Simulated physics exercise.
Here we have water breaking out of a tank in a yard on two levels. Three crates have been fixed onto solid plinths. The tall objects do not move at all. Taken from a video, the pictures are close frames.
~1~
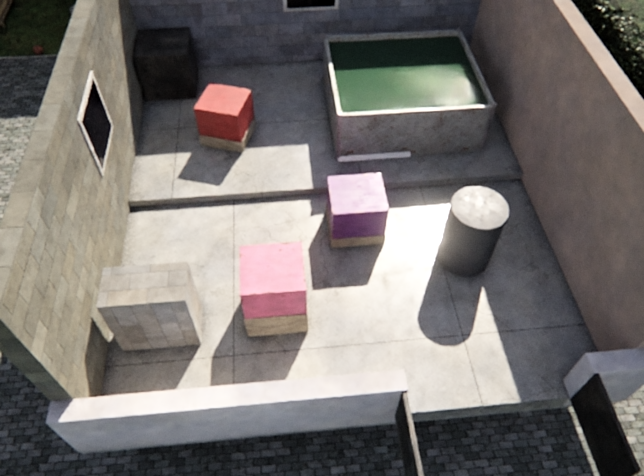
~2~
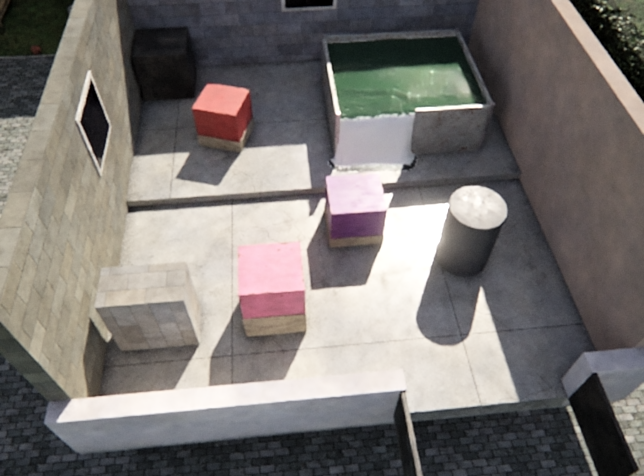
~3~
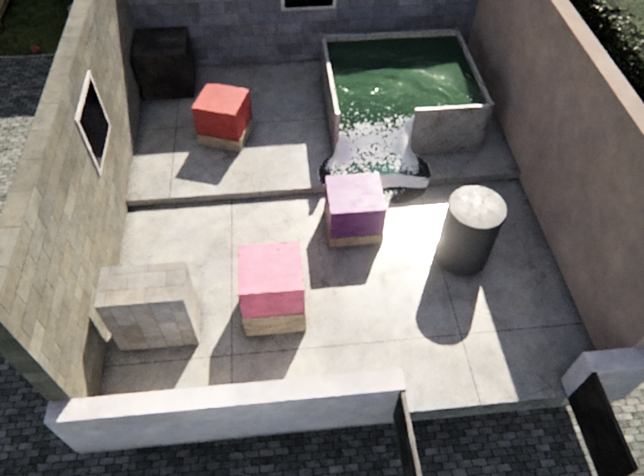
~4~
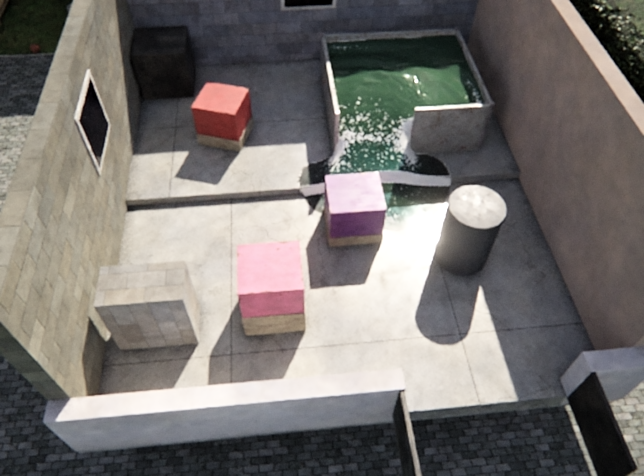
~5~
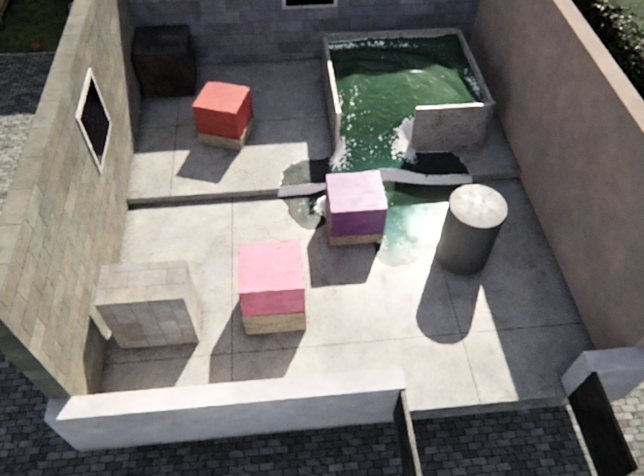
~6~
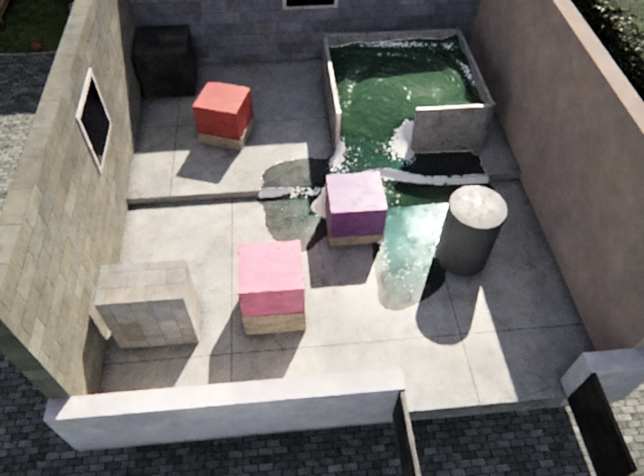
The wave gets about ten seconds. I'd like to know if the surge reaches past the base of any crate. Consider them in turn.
Outcome: I expect the pink crate to stay untouched; I expect the purple crate to be touched by the water; I expect the red crate to stay untouched.
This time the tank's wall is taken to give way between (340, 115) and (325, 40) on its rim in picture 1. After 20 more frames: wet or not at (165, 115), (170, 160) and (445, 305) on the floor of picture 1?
Taken in turn, that's reached, reached, and finally not reached.
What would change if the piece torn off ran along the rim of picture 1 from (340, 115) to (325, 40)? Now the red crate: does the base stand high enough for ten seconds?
As for red crate, it gets flooded.
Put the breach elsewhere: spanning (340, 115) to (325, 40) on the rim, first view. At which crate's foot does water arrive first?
Answer: The one in red.
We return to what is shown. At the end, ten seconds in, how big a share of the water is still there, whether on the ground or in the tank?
Roughly 70 parts in every hundred.
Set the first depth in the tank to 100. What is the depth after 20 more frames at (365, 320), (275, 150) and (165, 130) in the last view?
Respectively 4, 0 and 2 per cent.
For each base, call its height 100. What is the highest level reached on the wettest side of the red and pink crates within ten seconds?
Respectively 20 % and 40 %.
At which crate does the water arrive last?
That would be the one in red.
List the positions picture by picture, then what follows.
In the first frame, the water tank at (404, 73) is whole and still.
In the second frame, the front is at (336, 167), out from the gap at (375, 139).
In the third frame, water pours out at (374, 142) and has run to a hidden place.
In the fourth frame, water pours out at (373, 143) and has run to (410, 223).
In the fifth frame, water pours out at (375, 142) and has run to (412, 258).
In the sixth frame, water pours out at (375, 142) and has run to (392, 303).
A moment on, water covers 35 % of the floor; the pink crate water round its plinth, the purple crate water round its plinth, the red crate not reached.
Next, water covers 50 % of the floor; the pink crate water round its plinth, the purple crate water round its plinth, the red crate not reached.
Then, water covers 65 % of the floor; the pink crate water round its plinth, the purple crate water round its plinth, the red crate water round its plinth.
Later, water covers 80 % of the floor; the pink crate water round its plinth, the purple crate water round its plinth, the red crate water round its plinth.
In the end, water covers 85 % of the floor; the pink crate stayed above the water, the purple crate was topped, the red crate stayed above the water.
